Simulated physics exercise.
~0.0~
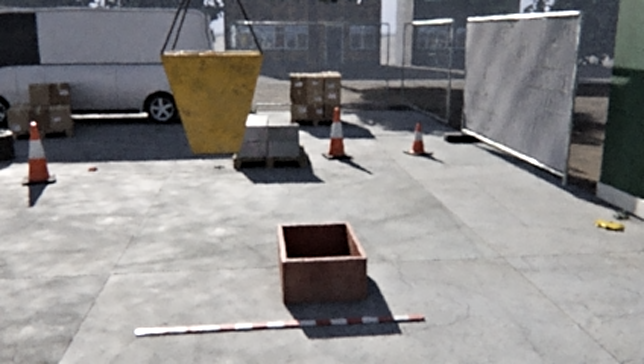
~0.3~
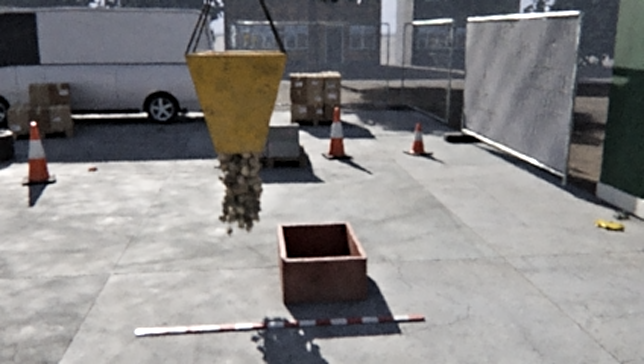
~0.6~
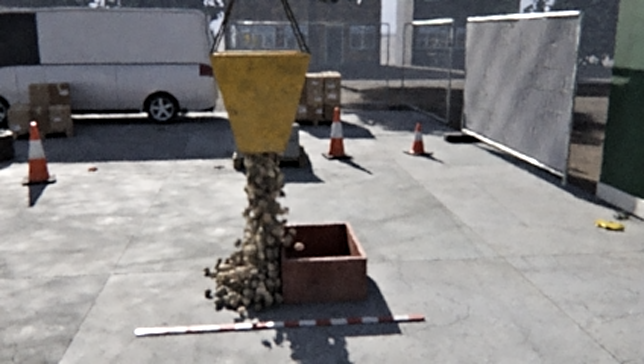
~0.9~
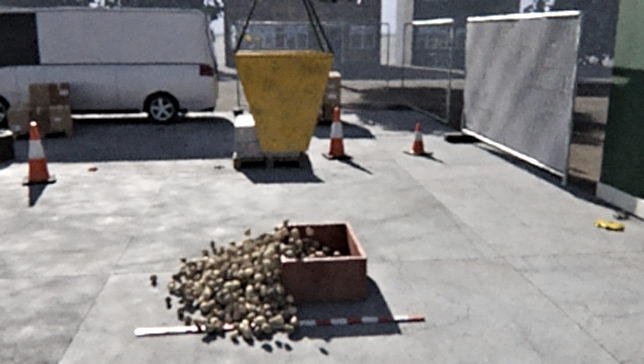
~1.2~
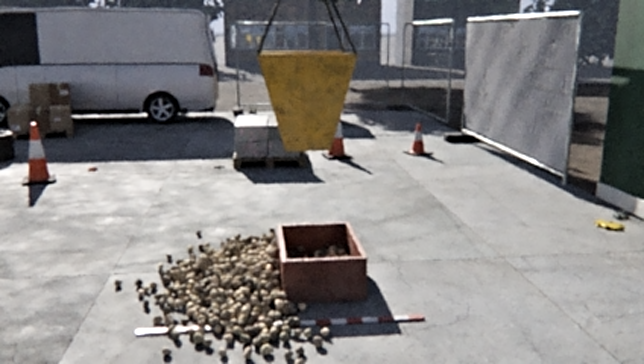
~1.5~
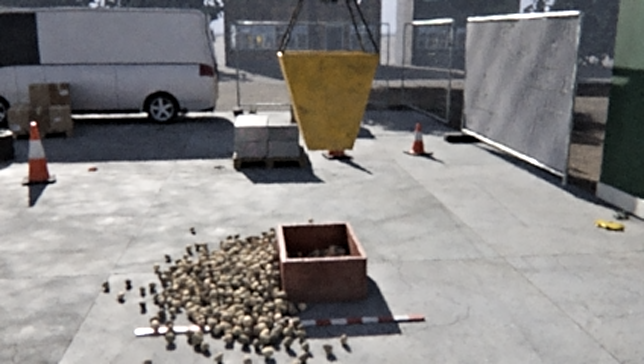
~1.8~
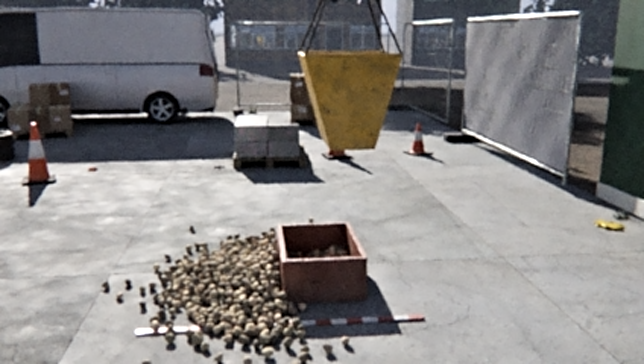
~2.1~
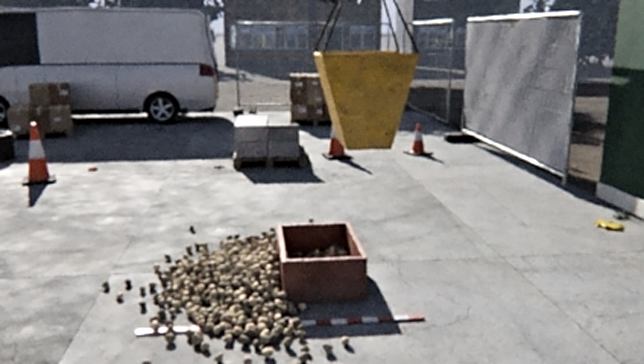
We see a yellow hopper hanging from cables glide right across a paved yard, pouring small stones from its underside. Most of them pile up and spread left of a reddish bin and over a striped staff, some land inside, and the emptied hopper continues right.
